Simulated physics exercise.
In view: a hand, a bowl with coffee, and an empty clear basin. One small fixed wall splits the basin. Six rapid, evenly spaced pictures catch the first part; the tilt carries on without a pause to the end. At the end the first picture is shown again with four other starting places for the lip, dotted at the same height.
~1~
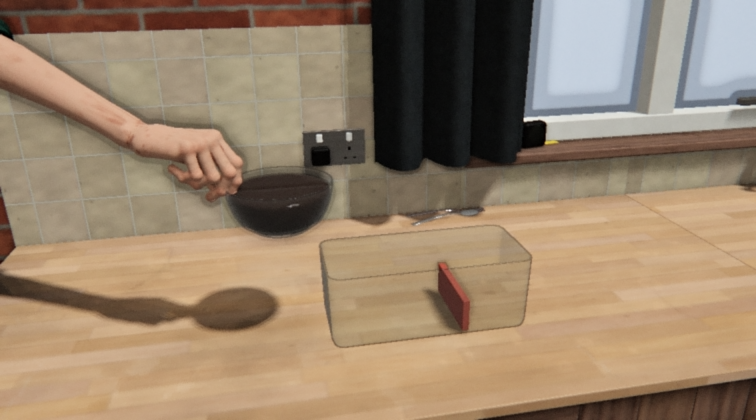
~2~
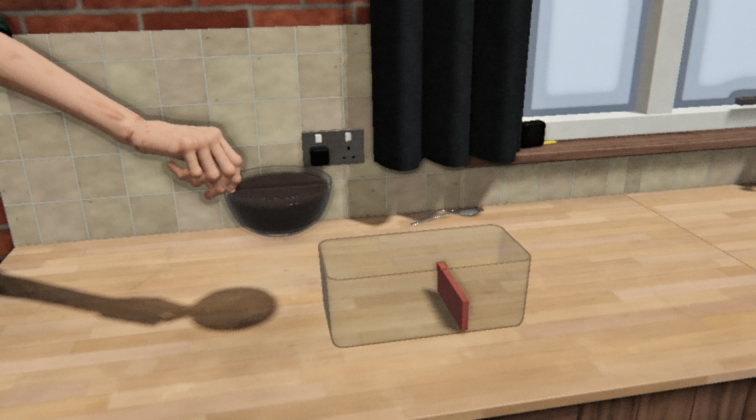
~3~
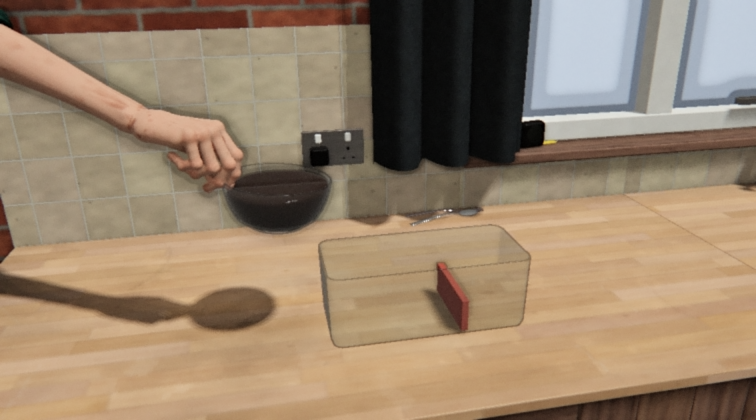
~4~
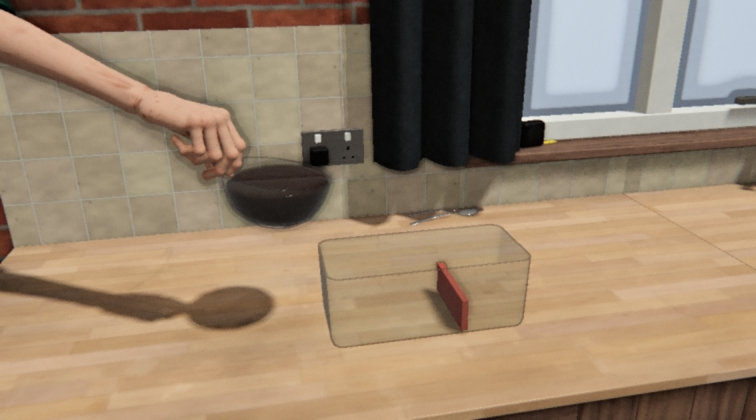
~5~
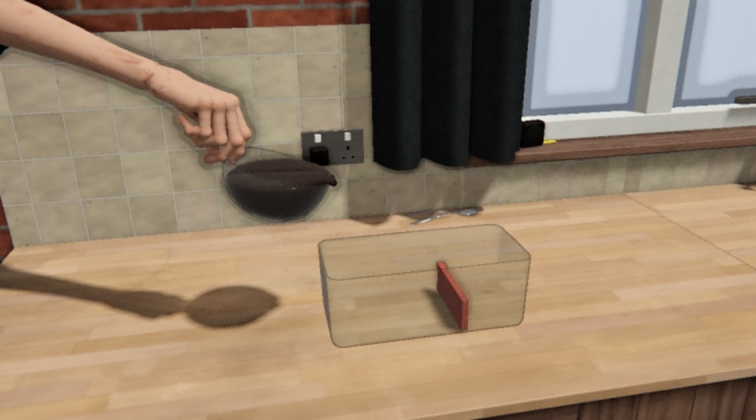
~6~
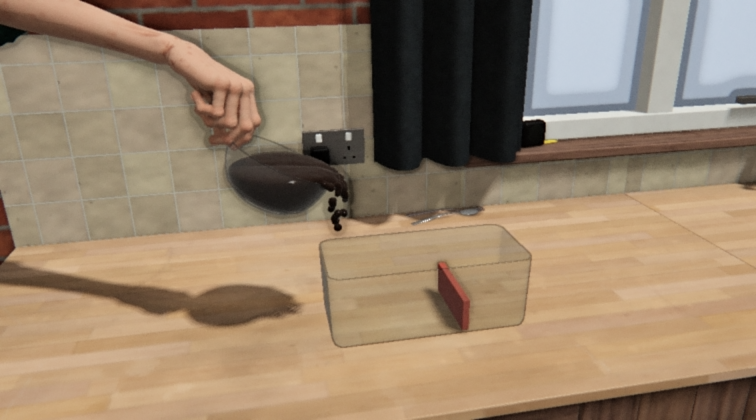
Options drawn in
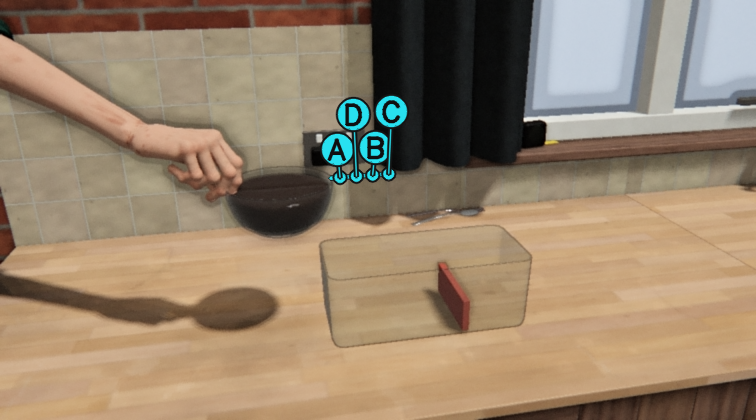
A hand held a dark bowl of coffee above a wooden counter, then gradually tilted it to the right until dark bits trickled over the lip beside a clear basin with a red wall inside.
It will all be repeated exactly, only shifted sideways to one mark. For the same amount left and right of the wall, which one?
Use dot C.
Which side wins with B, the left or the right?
The left one.
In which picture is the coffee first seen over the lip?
Picture 5.
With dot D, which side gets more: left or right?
More ends on the left.
In cyan, A at (340, 177); B at (372, 175); C at (388, 173); D at (356, 176).
If A is chosen, about 95 % ends left of the wall and 4 % right of it.
If B is chosen, about 87 % ends left of the wall and 12 % right of it.
If C is chosen, about 46 % ends left of the wall and 53 % right of it.
If D is chosen, about 96 % ends left of the wall and 3 % right of it.
